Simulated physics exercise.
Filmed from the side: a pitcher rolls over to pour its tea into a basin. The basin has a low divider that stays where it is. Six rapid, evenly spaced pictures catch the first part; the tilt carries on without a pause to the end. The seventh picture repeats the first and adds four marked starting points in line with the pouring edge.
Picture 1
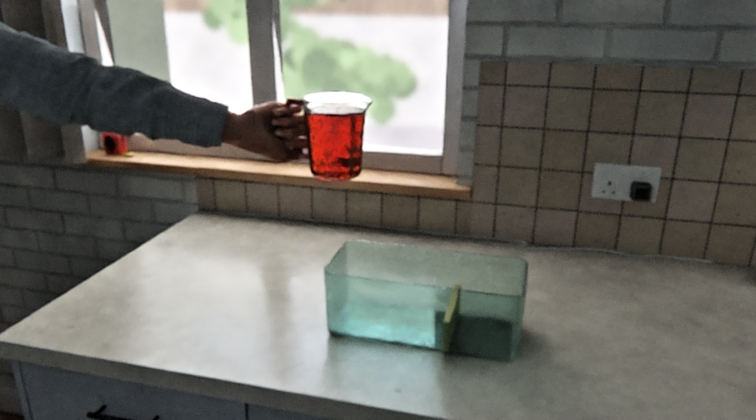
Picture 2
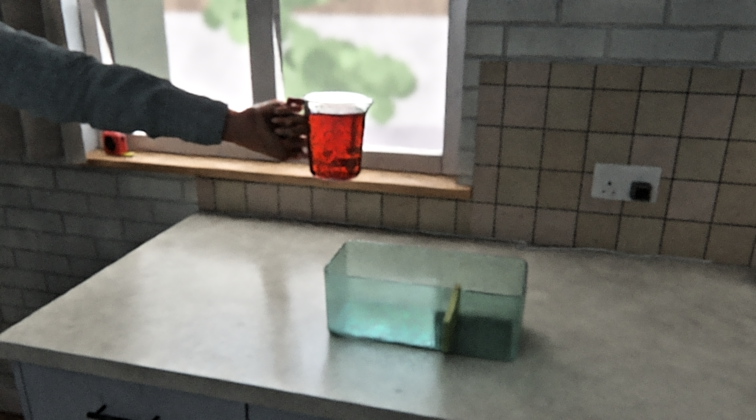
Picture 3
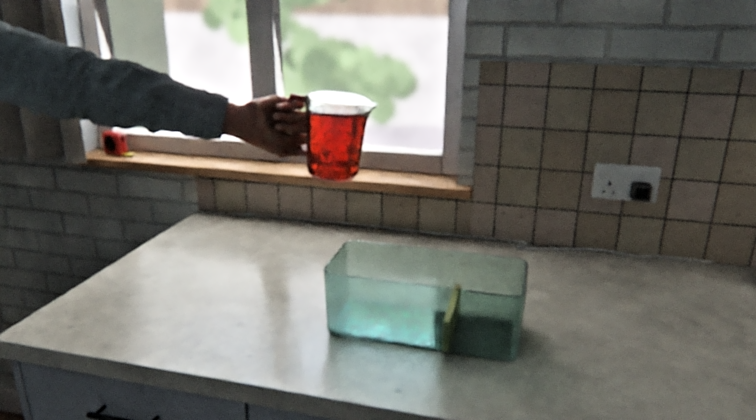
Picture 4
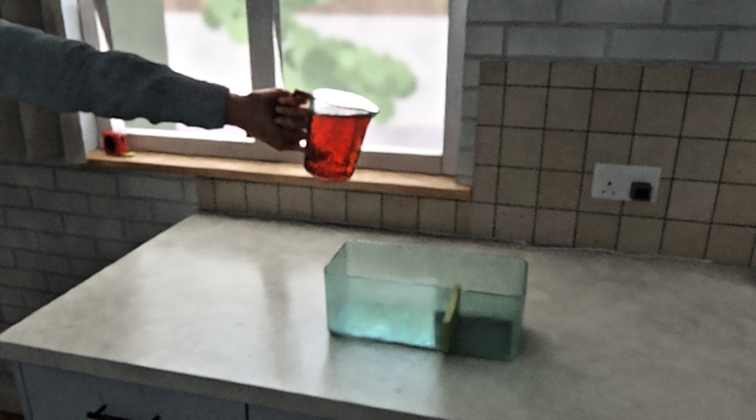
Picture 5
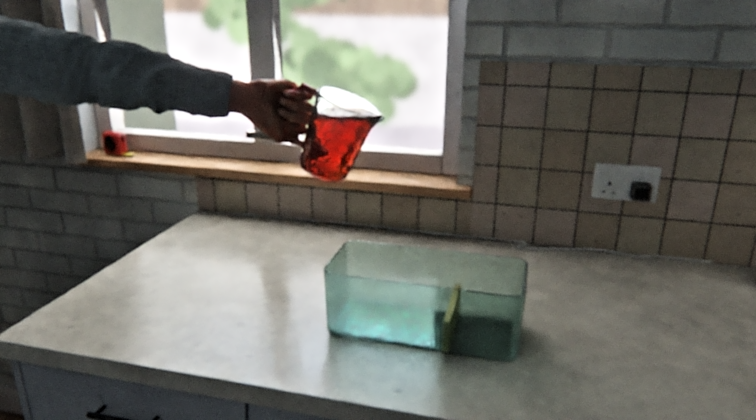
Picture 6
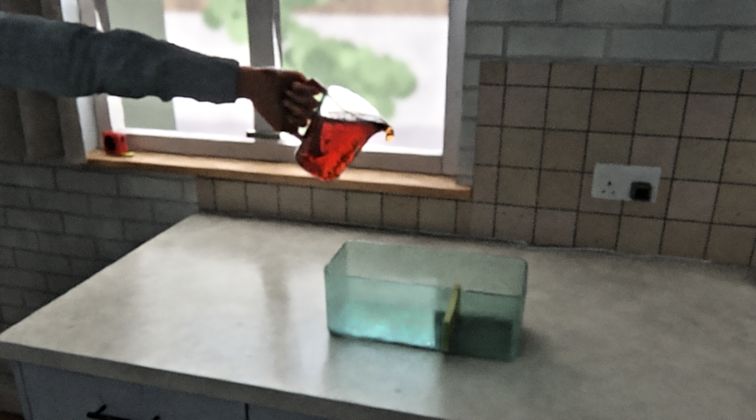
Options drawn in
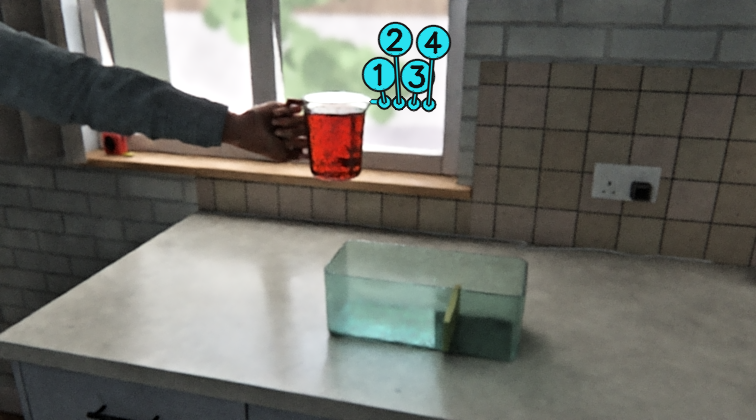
Pitcher of red tea tilting to the right in a person's hand above a clear basin, tea just starting over its lip.
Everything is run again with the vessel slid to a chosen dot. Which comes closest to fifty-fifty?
2 is best.
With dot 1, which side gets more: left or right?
The left one.
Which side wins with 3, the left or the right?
The right one.
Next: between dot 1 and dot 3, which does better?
That would be 3.
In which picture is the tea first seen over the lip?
Picture 6.
On the marked copy, 1 at (384, 102); 2 at (398, 103); 3 at (413, 103); 4 at (428, 104).
If 1 is chosen, about 83 % ends left of the wall and 10 % right of it; 6 % is lost outside.
If 2 is chosen, about 49 % ends left of the wall and 49 % right of it.
If 3 is chosen, about 21 % ends left of the wall and 77 % right of it.
If 4 is chosen, about 8 % ends left of the wall and 89 % right of it.
